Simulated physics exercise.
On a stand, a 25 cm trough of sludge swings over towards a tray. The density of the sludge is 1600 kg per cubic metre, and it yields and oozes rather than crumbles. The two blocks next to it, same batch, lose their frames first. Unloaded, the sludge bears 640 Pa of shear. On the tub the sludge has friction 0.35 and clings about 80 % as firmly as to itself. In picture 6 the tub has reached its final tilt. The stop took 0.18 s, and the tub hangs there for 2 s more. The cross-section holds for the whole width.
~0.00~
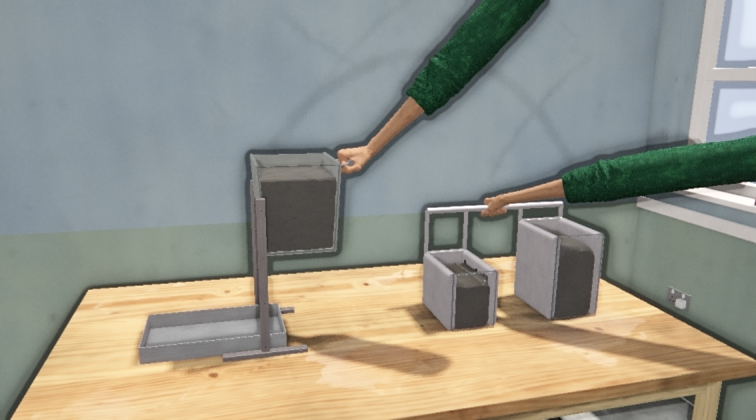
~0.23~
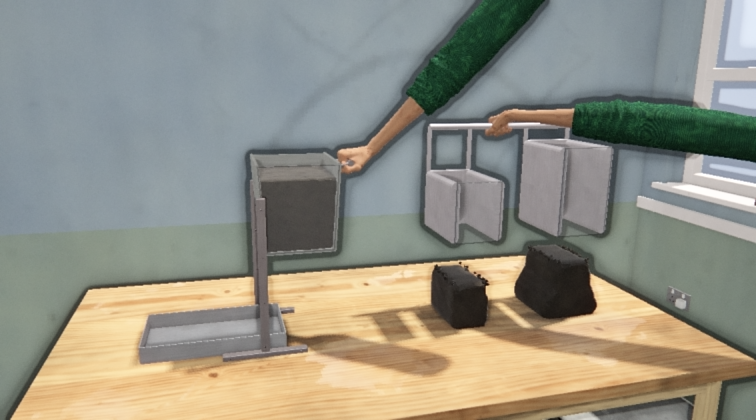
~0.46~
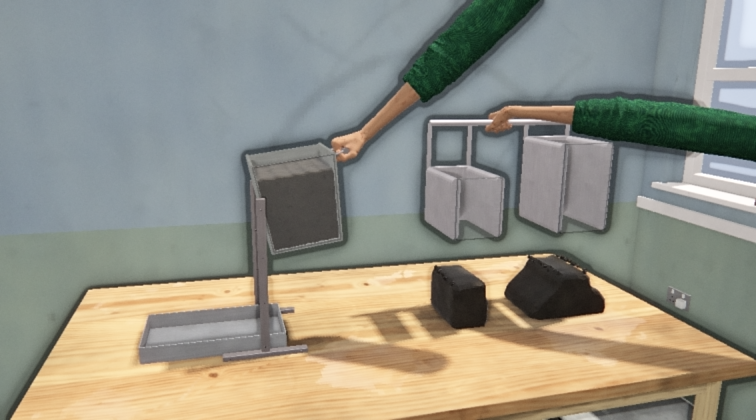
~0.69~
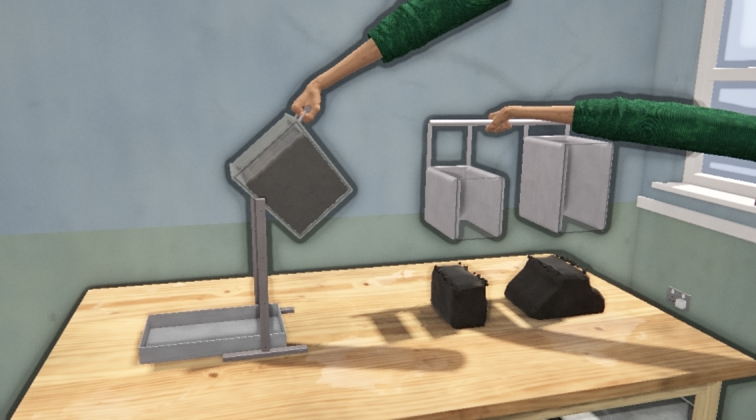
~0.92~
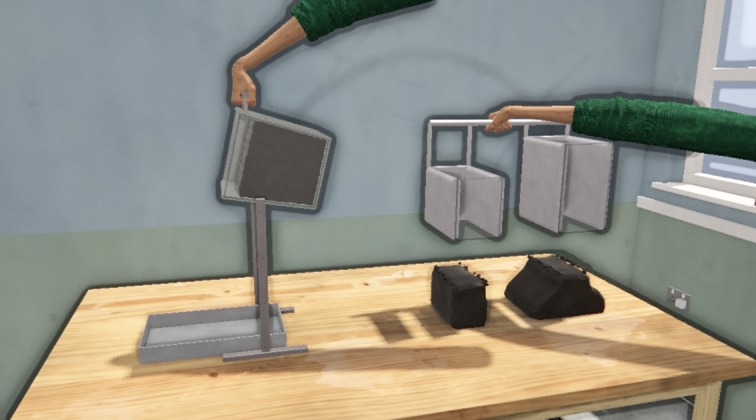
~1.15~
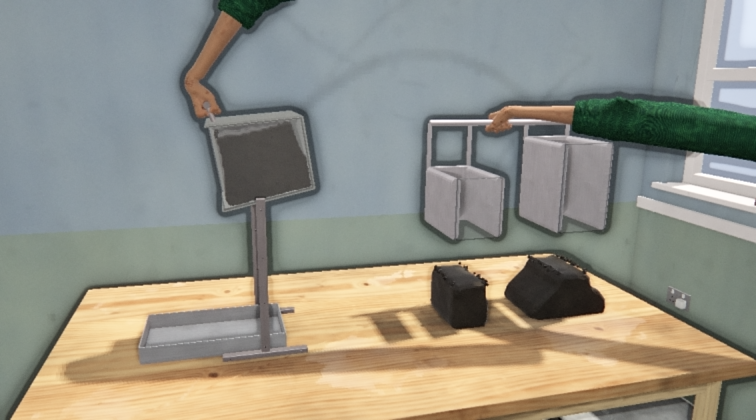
At the start, one hand grips a clear tub of dark sludge on a stand while another holds two open-sided moulds around dark blocks. The moulds lift away, and the right block slumps lower and wider while the left keeps its height. Then the tub swings over leftward, well onto its side, above the tray.
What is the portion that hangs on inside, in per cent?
It comes to some 40 %.
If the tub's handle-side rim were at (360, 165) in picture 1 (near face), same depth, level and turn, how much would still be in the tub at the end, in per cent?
In that case some 30 per cent.
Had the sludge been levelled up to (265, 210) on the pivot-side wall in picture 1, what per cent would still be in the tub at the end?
It would be near 75 %.
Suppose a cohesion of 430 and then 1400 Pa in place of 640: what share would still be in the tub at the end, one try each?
In turn about 30 %, 100 %.
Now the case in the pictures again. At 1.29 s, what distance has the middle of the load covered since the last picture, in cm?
About 5 cm.
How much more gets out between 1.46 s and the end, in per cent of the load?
Some 18 per cent.
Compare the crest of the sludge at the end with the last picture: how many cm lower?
Roughly 12 cm.
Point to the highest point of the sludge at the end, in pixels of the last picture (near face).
At about (285, 167).
After 1.29 s, the tub is at 99 degrees and holds 85 %.
After 1.46 s, the tub is at 99 degrees and holds 57 %.
After 1.63 s, the tub is at 99 degrees and holds 43 %.
After 1.80 s, the tub is at 99 degrees and holds 40 %.
After 3.15 s, at the end, the tub is at 99 degrees and holds 40 %.
